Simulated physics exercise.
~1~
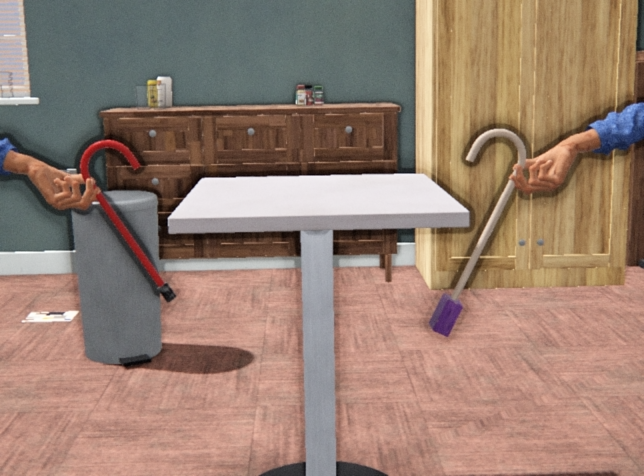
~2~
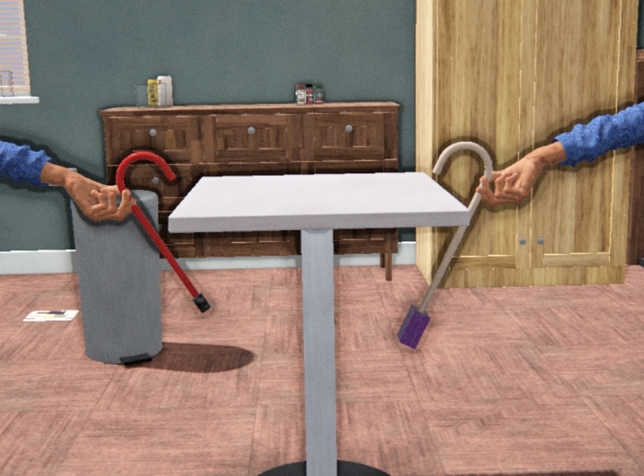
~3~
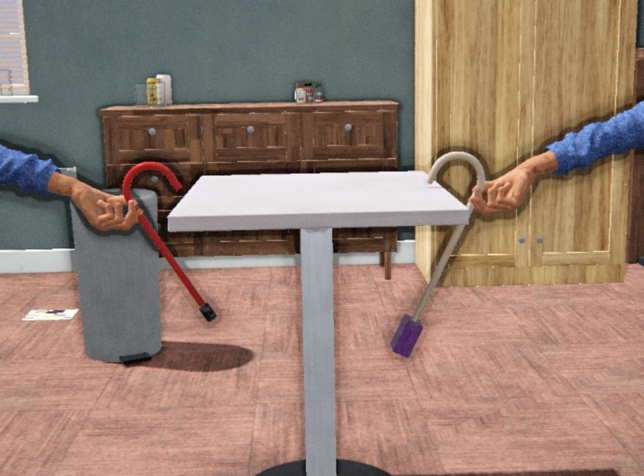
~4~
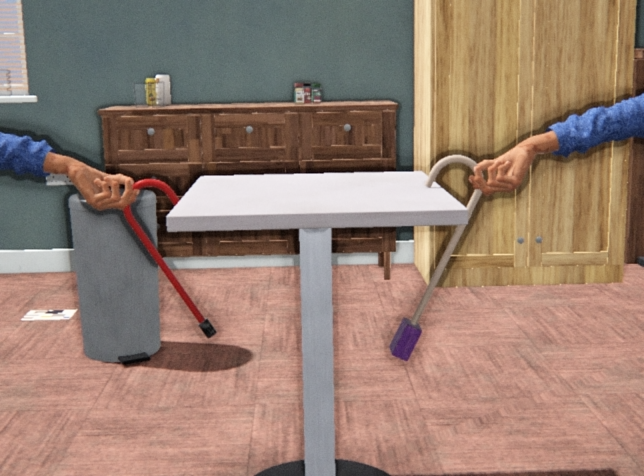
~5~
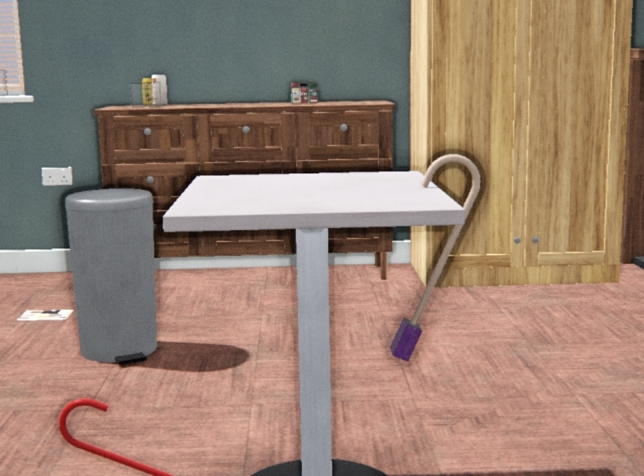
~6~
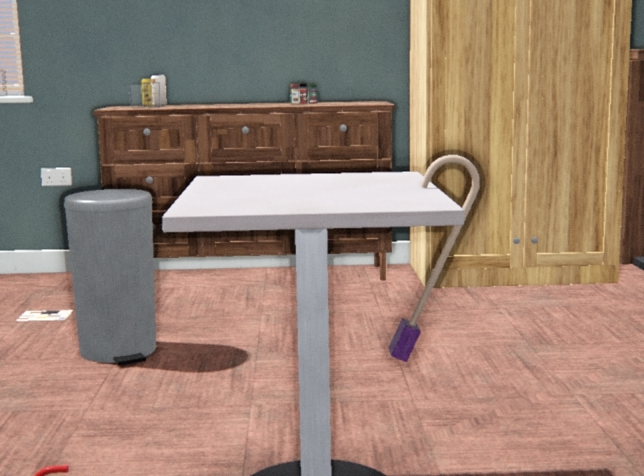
We see two hands bring a red cane and a cane-shaped handle with a purple end to opposite sides of a small white table and let go; the red cane drops to the floor at left, while the other stays hooked on the right edge.
